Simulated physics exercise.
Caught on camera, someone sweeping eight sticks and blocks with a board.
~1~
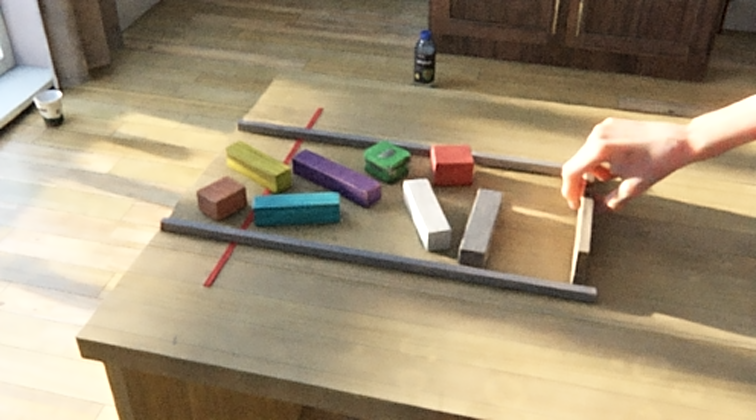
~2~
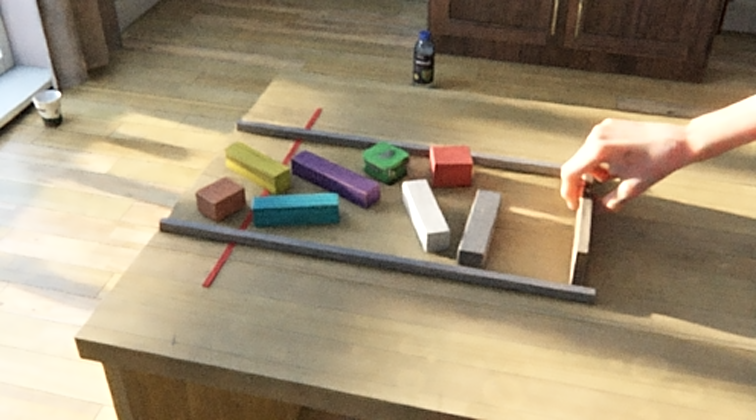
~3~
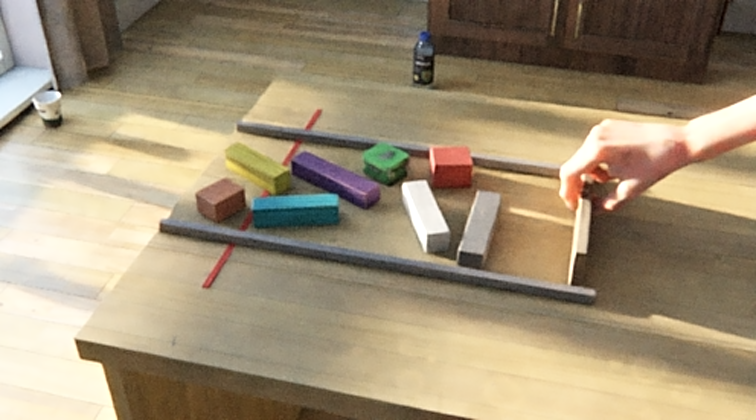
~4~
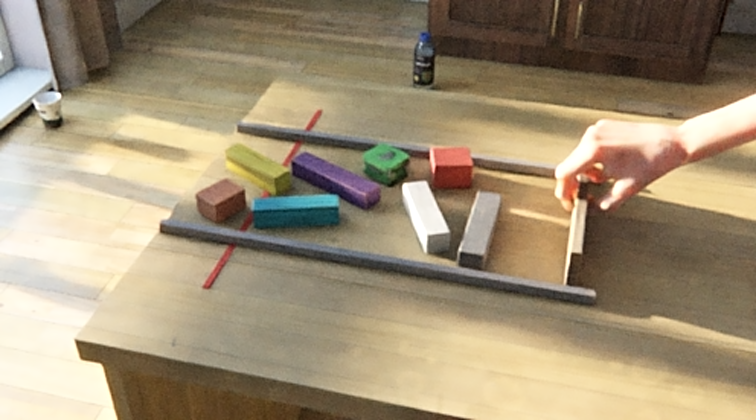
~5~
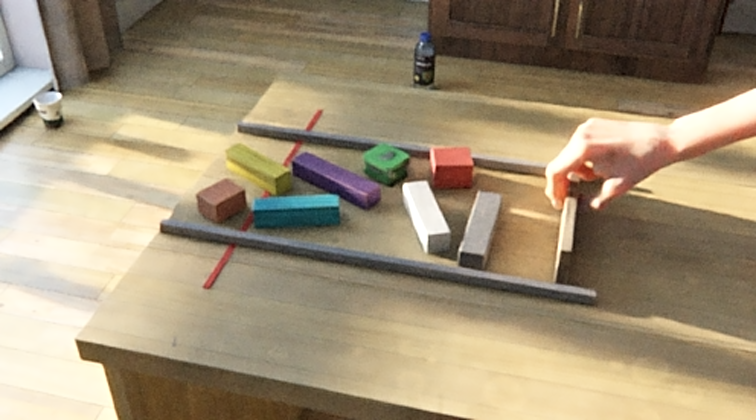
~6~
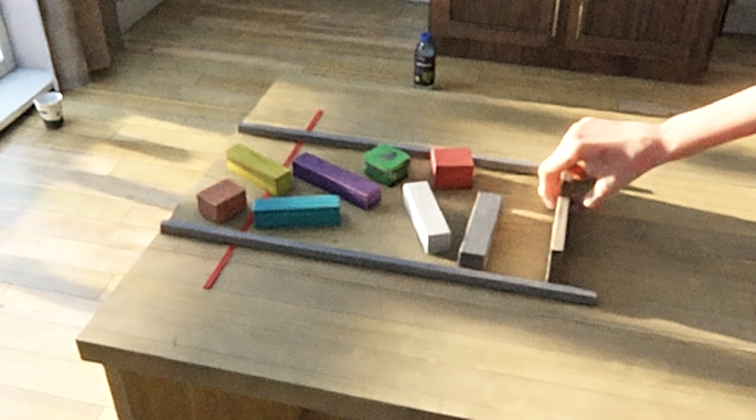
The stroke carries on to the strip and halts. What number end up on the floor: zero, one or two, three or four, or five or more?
In the end the number that fall off is three or four.
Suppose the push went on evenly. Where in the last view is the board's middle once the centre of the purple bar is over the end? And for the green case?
Near (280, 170) and (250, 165).
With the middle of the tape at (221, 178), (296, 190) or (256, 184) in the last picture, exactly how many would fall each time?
Down on the floor: 6, 0 and 4.
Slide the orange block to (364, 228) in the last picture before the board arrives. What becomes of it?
Then it does not fall.
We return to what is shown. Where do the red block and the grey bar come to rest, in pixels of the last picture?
The red block stops around (277, 139); the grey bar around (250, 194).
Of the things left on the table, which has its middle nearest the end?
It is the green case.
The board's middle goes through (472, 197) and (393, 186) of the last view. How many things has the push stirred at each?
The counts are 2 and 6.
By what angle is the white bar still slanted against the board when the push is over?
About 0°.
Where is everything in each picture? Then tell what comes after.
The first frame shows orange block (222, 198); yellow stick (258, 167); turquoise stick (297, 209); board (585, 212); tape (272, 184).
The second frame shows yellow stick (257, 167); green case (386, 164).
The third frame shows turquoise stick (296, 211); red block (451, 167).
The fourth frame shows orange block (221, 200); board (579, 213).
The fifth frame shows yellow stick (258, 168); purple bar (335, 180).
The sixth frame shows orange block (222, 200); yellow stick (259, 169); turquoise stick (297, 212); board (563, 211); tape (272, 186).
Soon after, none off yet; orange block at rest near (222, 200); yellow stick at rest near (259, 169); turquoise stick at rest near (297, 212).
After that, none off yet; orange block moving near (213, 198); yellow stick moving near (255, 170); turquoise stick displaced a little near (257, 209).
In the end, the number that fall off is three or four; gone, purple bar, turquoise stick, yellow stick and orange block.
